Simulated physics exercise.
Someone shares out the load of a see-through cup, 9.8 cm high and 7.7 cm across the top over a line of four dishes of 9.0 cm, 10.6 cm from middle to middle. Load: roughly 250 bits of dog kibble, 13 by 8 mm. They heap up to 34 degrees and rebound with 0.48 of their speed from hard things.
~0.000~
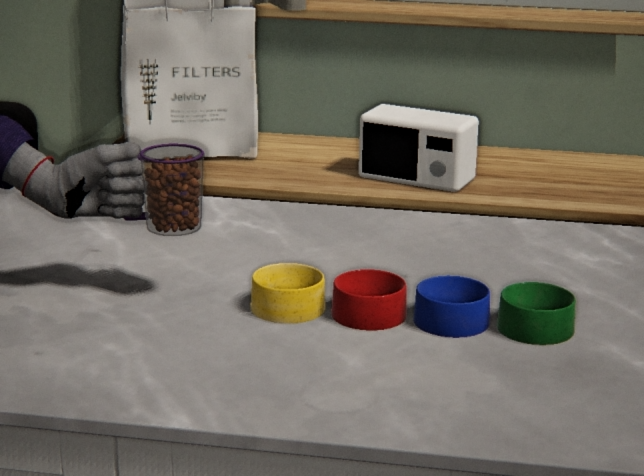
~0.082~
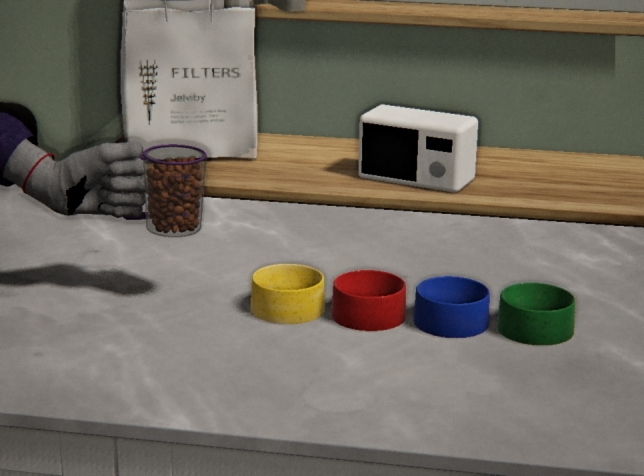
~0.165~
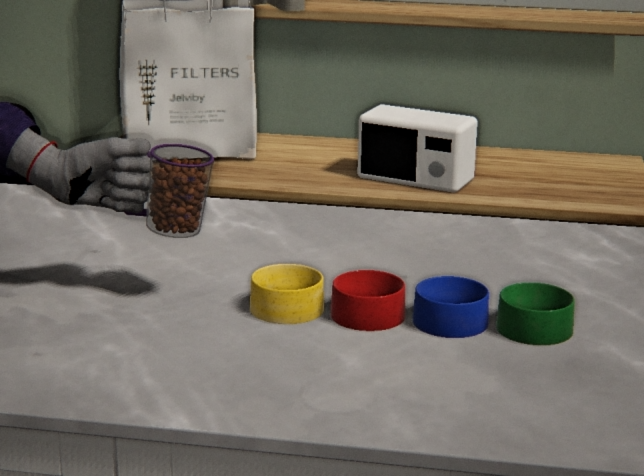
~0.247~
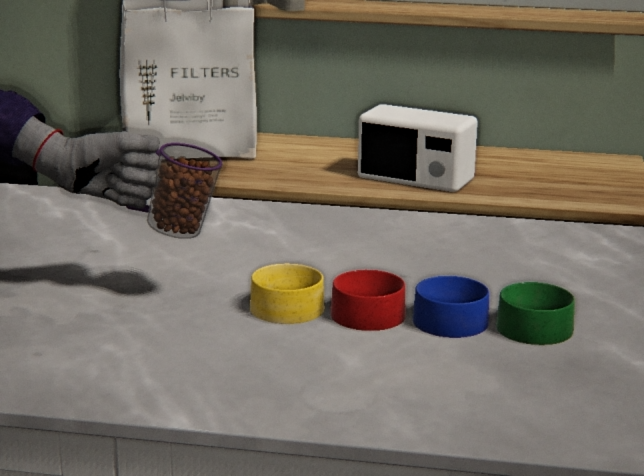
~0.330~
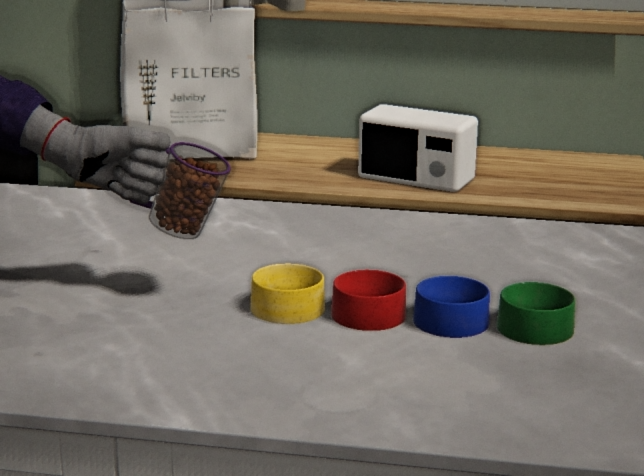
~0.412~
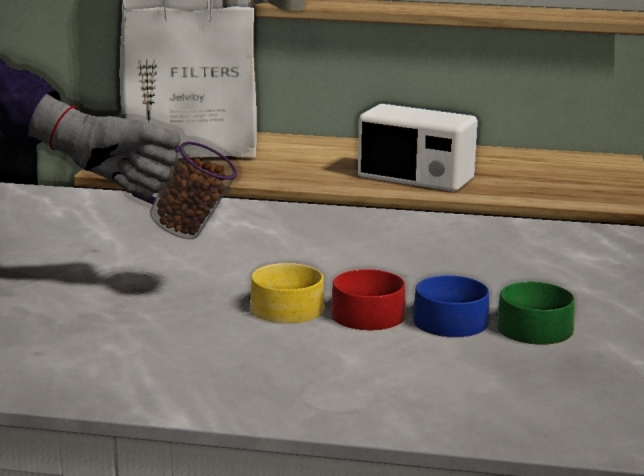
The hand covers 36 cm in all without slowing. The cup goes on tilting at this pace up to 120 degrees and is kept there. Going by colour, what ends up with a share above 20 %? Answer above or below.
Red below, blue below, green below, yellow above, counter above.
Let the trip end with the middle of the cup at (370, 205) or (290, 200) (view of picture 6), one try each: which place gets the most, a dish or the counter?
Most goes to: Yellow; yellow.
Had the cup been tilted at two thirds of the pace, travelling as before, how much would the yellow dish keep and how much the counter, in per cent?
Then: Yellow 0; counter 20.
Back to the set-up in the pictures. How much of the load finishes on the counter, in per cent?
Some 35 per cent.
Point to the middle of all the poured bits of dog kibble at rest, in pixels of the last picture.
Around (306, 299).
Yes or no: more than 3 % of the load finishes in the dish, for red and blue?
Red yes, blue no.
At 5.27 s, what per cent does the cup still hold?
About 0 per cent.
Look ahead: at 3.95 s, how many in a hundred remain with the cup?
About 0 per cent.
After 2.53 s, tilt 120 degrees; cup holds 0 %, red 5 %, yellow 60 %.
After 3.95 s, tilt 120 degrees; cup holds 0 %, red 5 %, yellow 60 %.
Then, at 5.27 s, tilt 120 degrees; cup holds 0 %, red 5 %, yellow 60 %.
At rest (5.6 s), red 5 %, blue 0 %, green 0 %, yellow 60 %, counter 35 %.
